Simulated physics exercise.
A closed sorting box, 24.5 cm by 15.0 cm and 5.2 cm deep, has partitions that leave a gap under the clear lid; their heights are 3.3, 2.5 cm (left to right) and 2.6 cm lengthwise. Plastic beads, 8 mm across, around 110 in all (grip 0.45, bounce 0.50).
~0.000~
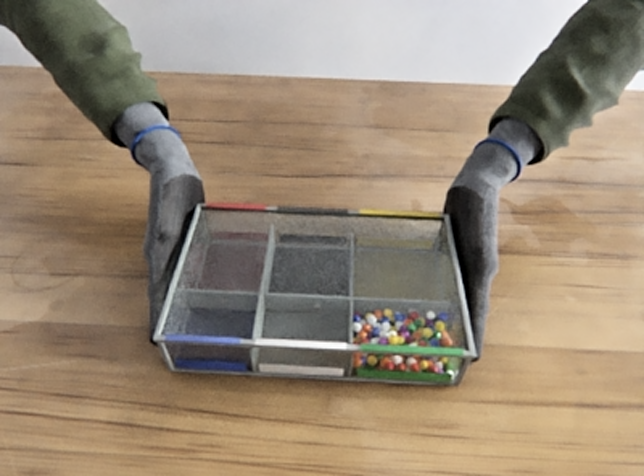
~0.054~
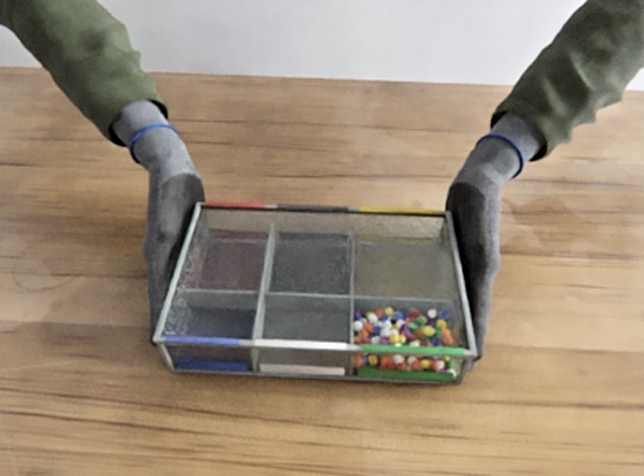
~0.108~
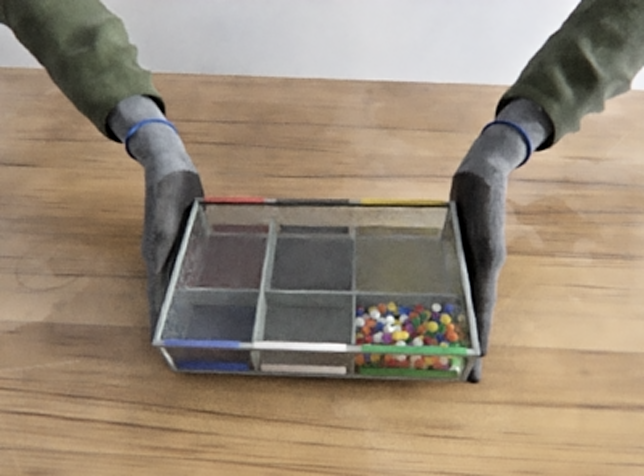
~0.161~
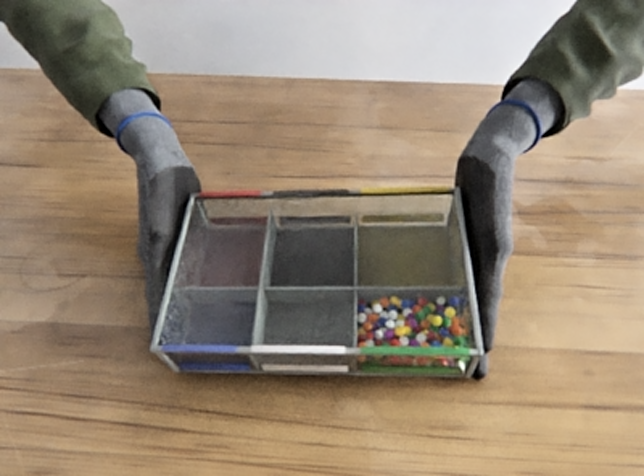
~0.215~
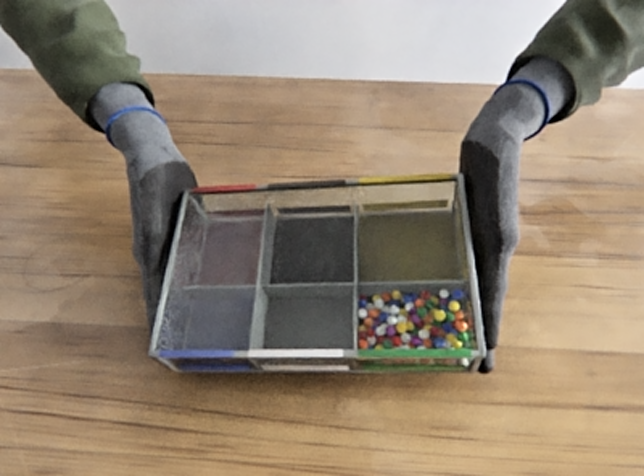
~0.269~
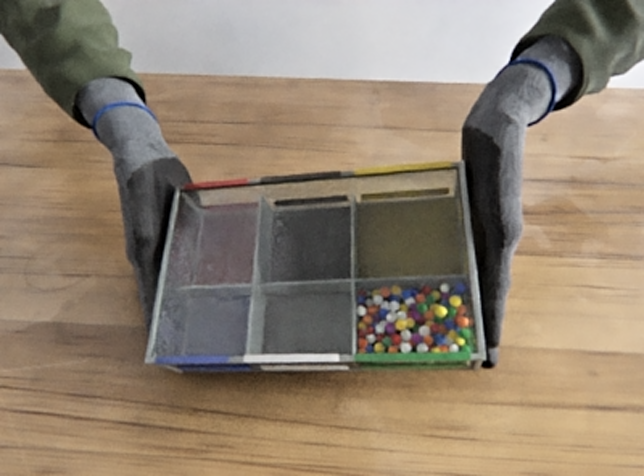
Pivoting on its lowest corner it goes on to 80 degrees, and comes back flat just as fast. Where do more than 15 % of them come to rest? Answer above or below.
Red: Below, blue: Below, green: Above, yellow: Below, white: Above, black: Below.
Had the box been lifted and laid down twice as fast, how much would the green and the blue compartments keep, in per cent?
Green 70, blue 0.
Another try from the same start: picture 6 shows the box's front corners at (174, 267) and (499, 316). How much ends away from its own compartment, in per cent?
It would be near 30 per cent.
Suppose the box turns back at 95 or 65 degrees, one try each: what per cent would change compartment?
About 50 and 5 per cent.
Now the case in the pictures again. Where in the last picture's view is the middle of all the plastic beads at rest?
Near (374, 363).
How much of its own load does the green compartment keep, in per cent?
About 70 per cent.
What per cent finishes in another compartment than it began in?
About 30 per cent.
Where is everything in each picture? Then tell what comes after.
The first frame shows box tilt 0 degrees, front corners at (160, 337) and (469, 352); green 100 %.
The second frame shows box tilt 1 degrees, front corners at (160, 338) and (470, 352).
The third frame shows box tilt 5 degrees, front corners at (159, 342) and (473, 351), lowest corner left front.
The fourth frame shows box tilt 11 degrees, front corners at (157, 347) and (477, 350), lowest corner left front.
The fifth frame shows box tilt 16 degrees, front corners at (155, 352) and (479, 351), lowest corner left front.
The sixth frame shows box tilt 22 degrees, front corners at (152, 358) and (479, 354), lowest corner left front; green 100 %. The box's pace is about 105 degrees a second.
After 0.94 s, tilt 79 degrees; green 95 %, white 5 %.
After 1.39 s, tilt 33 degrees; green 70 %, white 30 %.
After 1.92 s, tilt 0 degrees; green 70 %, white 30 %.
By 2.3 s all is still; red 0 %, blue 0 %, green 70 %, yellow 0 %, white 30 %, black 0 %.
